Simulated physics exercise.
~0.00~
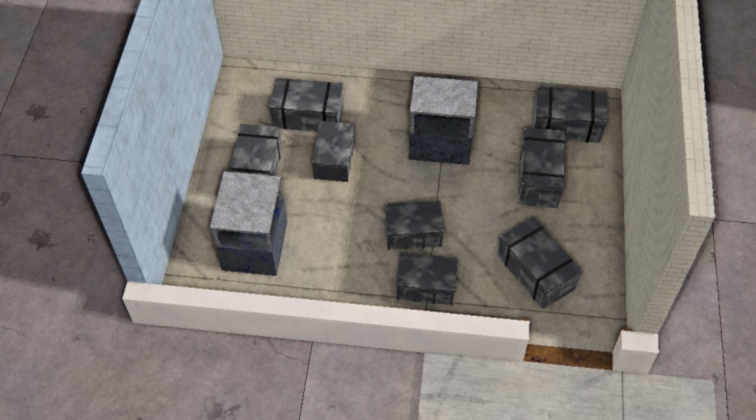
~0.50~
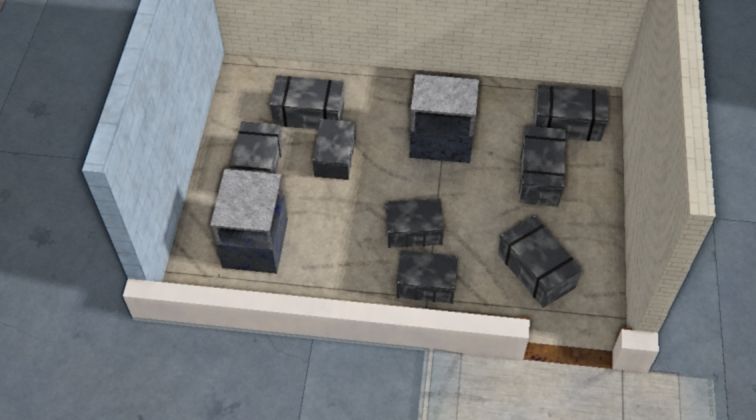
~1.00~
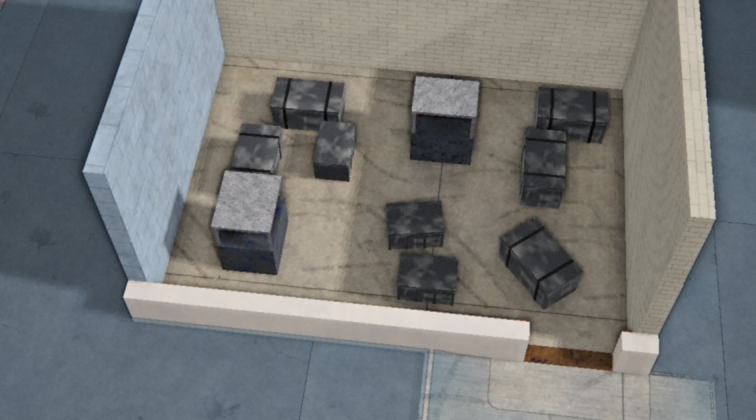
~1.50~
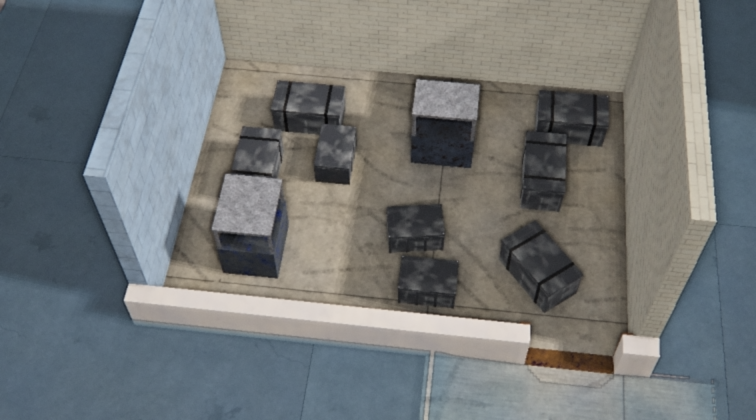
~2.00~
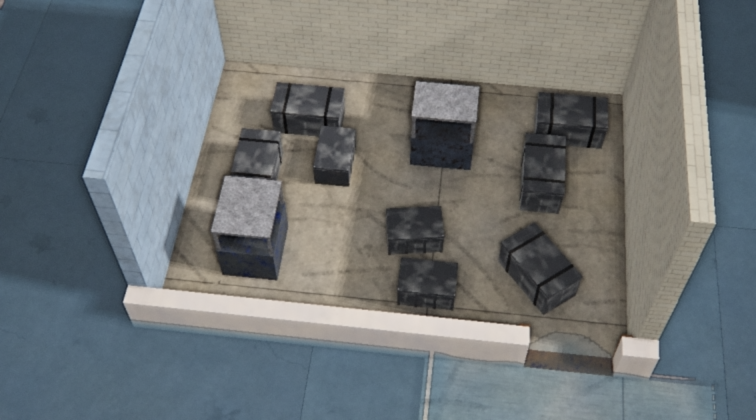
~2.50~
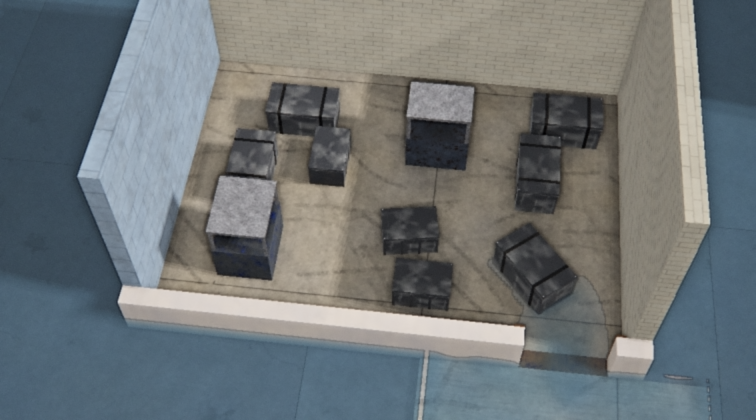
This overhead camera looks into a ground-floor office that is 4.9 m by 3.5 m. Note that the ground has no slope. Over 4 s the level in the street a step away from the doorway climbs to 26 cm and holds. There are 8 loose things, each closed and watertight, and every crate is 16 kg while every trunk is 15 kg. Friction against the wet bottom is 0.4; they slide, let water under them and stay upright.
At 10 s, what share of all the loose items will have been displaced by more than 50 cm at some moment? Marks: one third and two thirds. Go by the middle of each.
Between one and two thirds.
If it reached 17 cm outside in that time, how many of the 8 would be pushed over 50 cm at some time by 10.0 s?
Count under that change: 3.
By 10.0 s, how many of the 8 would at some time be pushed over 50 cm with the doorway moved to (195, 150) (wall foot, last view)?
Then it comes to 7.
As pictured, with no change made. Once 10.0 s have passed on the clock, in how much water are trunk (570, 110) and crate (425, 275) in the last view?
I'd put it at 13 cm and 2 cm respectively.
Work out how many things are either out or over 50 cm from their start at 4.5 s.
The number I get is 1.
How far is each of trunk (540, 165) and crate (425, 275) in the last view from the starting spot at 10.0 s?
In that order: 200 cm, 0 cm.
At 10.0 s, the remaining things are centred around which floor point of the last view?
They average out to somewhere around (329, 180).
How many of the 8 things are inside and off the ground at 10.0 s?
3 of them.
After 3.5 s 0 of 8 are over 50 cm from their spots; 0 afloat.
After 4.5 s 1 of 8 are over 50 cm from their spots; 0 afloat.
After 7.0 s 3 of 8 are over 50 cm from their spots; 2 afloat.
After 10.0 s 4 of 8 are over 50 cm from their spots, and 4 have been at some point; 3 afloat.
